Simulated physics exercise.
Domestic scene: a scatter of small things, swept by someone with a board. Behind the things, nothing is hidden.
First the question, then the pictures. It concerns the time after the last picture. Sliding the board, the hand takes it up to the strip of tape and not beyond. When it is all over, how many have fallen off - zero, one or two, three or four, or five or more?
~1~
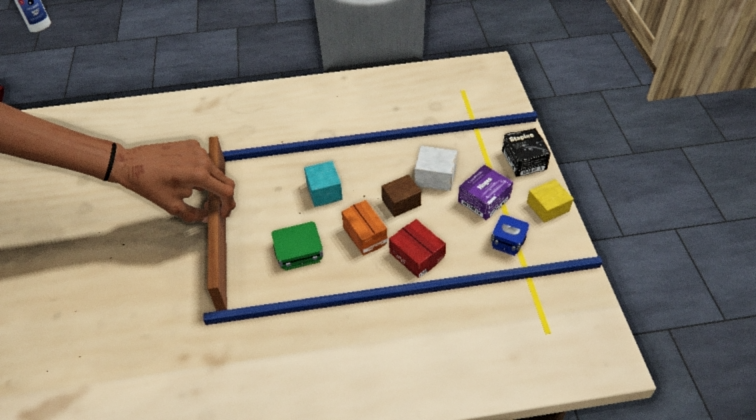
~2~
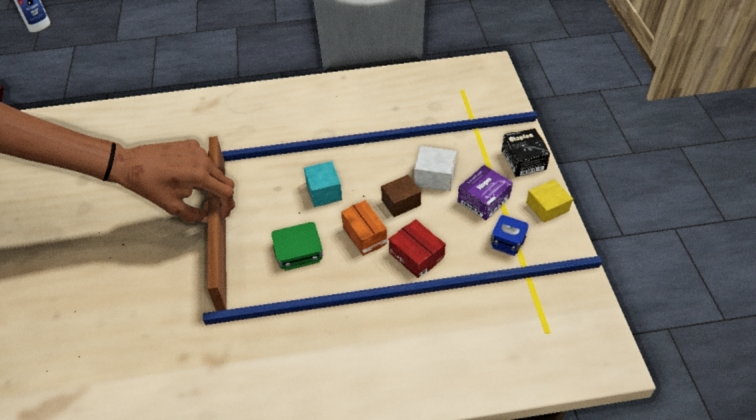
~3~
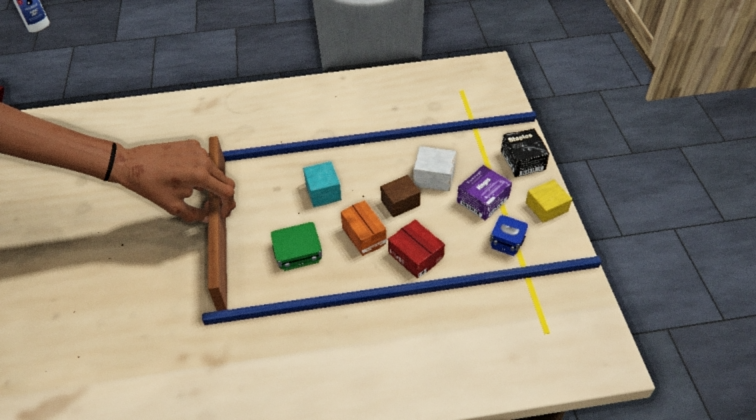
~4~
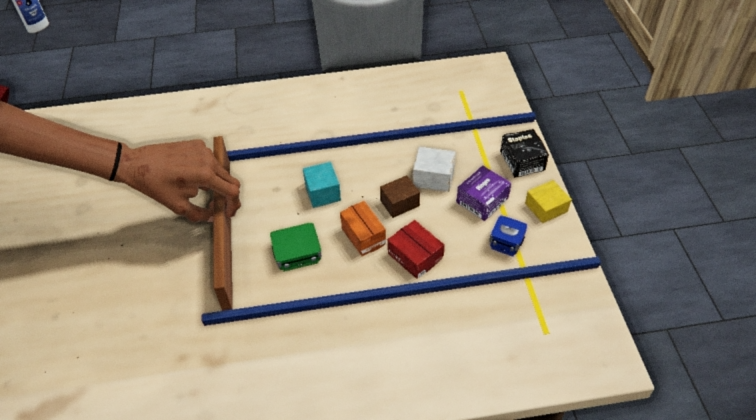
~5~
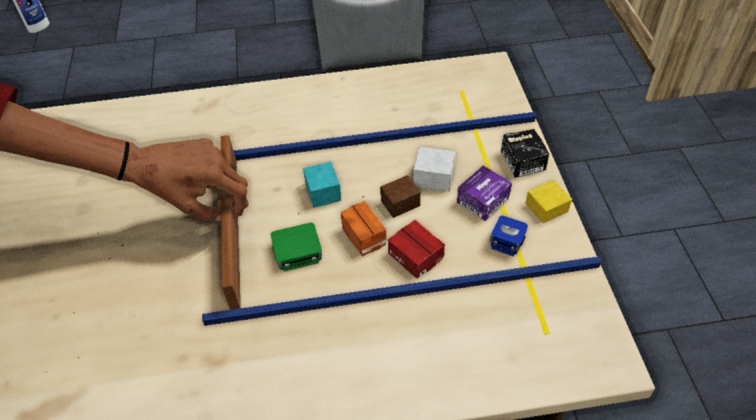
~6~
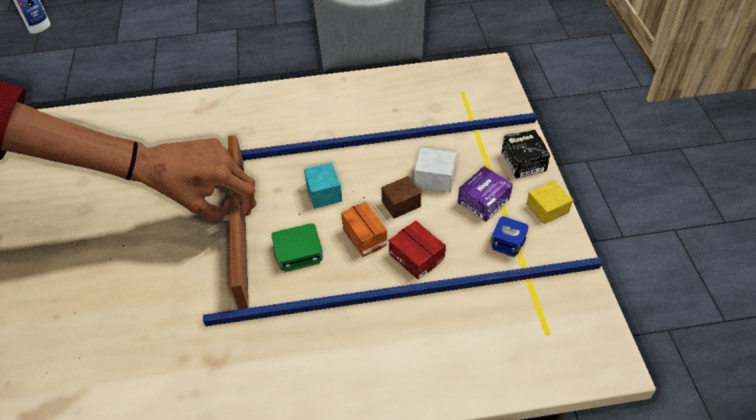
In the end, three or four have fallen off.
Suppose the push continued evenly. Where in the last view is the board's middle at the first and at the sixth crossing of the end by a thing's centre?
I'd say close to (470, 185), then close to (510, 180).
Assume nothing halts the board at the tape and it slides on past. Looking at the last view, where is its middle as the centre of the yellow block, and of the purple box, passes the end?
About (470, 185), and about (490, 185) for the other.
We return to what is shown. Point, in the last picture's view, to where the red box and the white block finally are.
First object about (583, 239); second object about (534, 149).
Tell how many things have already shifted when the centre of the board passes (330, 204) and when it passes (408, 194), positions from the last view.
First position 5; second position 8.
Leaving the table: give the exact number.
My count gives 4.
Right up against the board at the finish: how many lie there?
It is in contact with 2.
Early on, none off yet; yellow block at rest near (549, 202); black box at rest near (526, 153); blue case at rest near (509, 238).
A while later, none off yet; yellow block at rest near (549, 202); black box at rest near (526, 153); blue case travelled about its own width near (529, 233).
Finally, the number that fall off is three or four; lost, purple box, blue case, black box and yellow block.
